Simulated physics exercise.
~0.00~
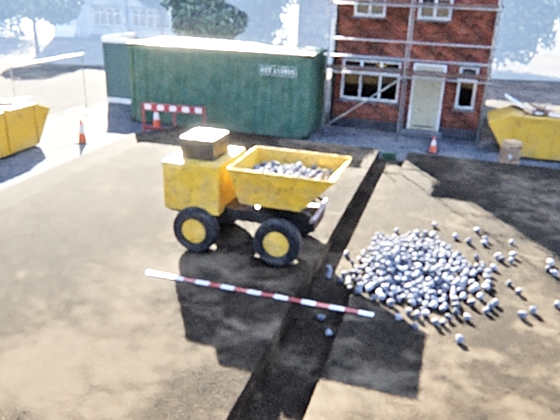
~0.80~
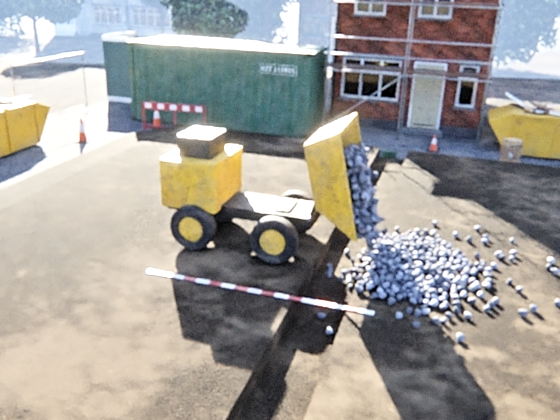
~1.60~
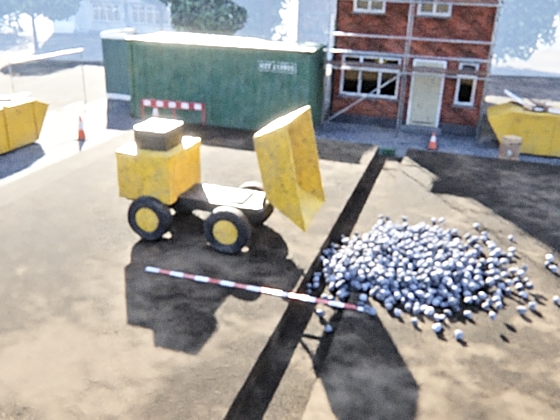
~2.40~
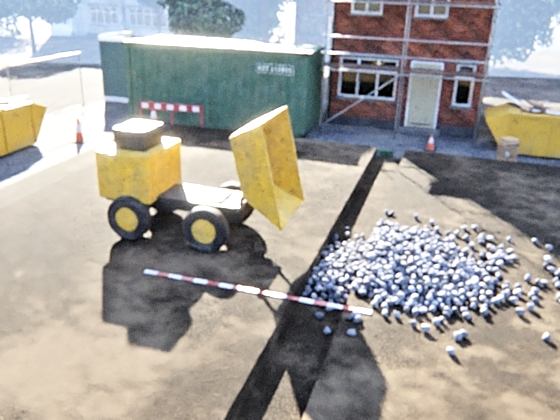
A yellow dumper tips its grey stones onto the pile, then rolls left, body raised.
